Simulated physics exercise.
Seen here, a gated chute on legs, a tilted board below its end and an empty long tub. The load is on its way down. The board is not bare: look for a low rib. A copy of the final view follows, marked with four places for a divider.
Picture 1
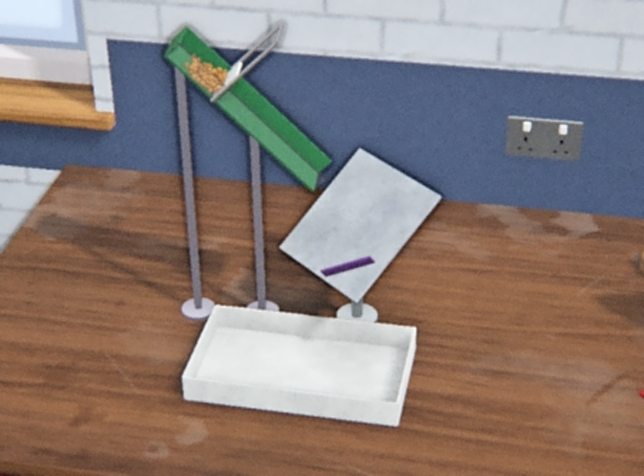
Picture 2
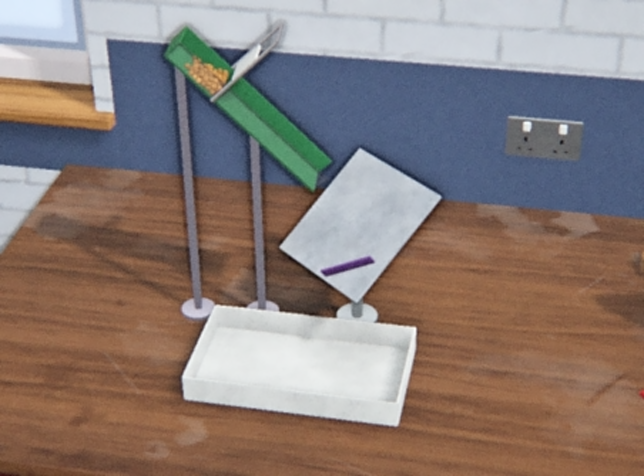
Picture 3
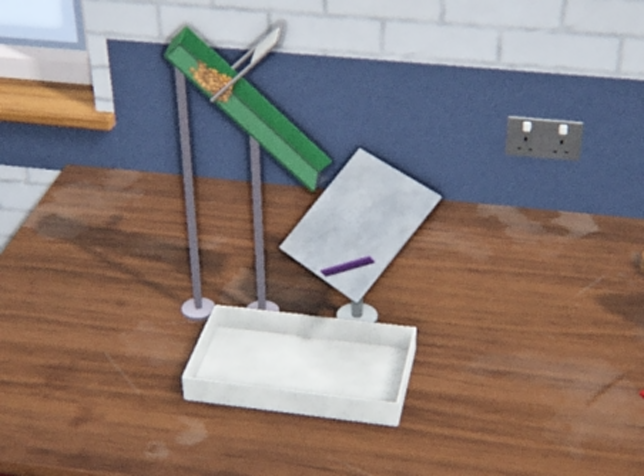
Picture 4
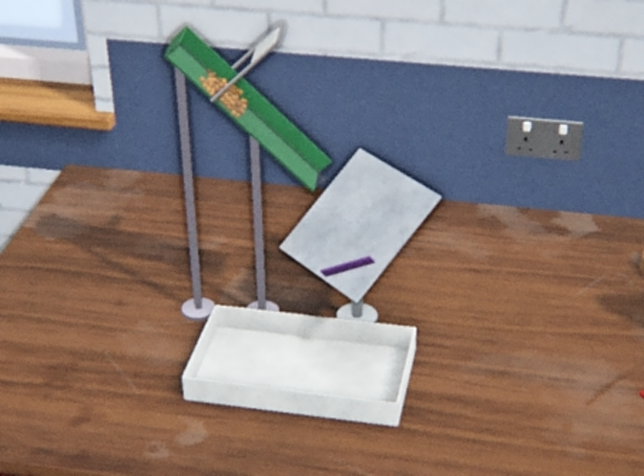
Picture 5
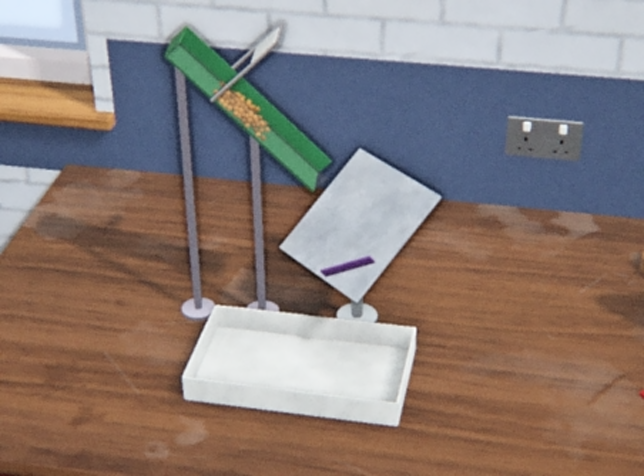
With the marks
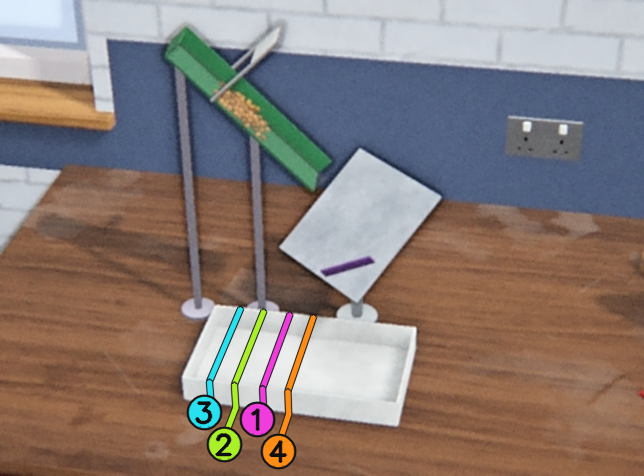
A small heap of tan, crumbly pieces starts near the top of a sloping green chute on grey legs, behind a raised pale flap, in a steady, slightly high view of a wooden worktop. Right of the chute stands a tilted grey board with a purple rib, behind an empty white tub, before a blue-and-white wall. The heap slides down rightward, passing under the flap to mid-chute.
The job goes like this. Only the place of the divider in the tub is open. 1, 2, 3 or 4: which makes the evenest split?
1.
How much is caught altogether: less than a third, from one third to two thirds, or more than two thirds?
About that: More than two thirds.
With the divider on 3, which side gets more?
More lands on the right.
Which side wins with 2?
The right side.
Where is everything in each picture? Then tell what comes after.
The first picture shows load behind the gate at (212, 76), roasted chickpeas; lip of the chute at (315, 183), sloping fairly steeply.
The second picture shows middle of the board at (358, 222), tilted fairly steeply; middle of its low edge at (316, 274); of its high edge at (399, 171).
The third picture shows front corners of the tub at (183, 377) and (398, 404), empty; front of the load at (225, 100).
The fourth picture shows middle of the load at (230, 93); its front at (241, 108), about a quarter of the way to the lip; rib from (370, 257) to (320, 271).
The fifth picture shows middle of the load at (244, 110); its front at (263, 138), about half of the way to the lip.
On the marked copy, line 1 crosses the front rim at (262, 387); line 2 crosses the front rim at (234, 383); line 3 crosses the front rim at (209, 380); line 4 crosses the front rim at (288, 390).
With 1, of what is caught, about a third on the left of the divider, about two thirds on the right.
With 2, of what is caught, a small part on the left of the divider, nearly all on the right.
With 3, of what is caught, none on the left of the divider, all on the right.
With 4, of what is caught, nearly all on the left of the divider, a small part on the right.
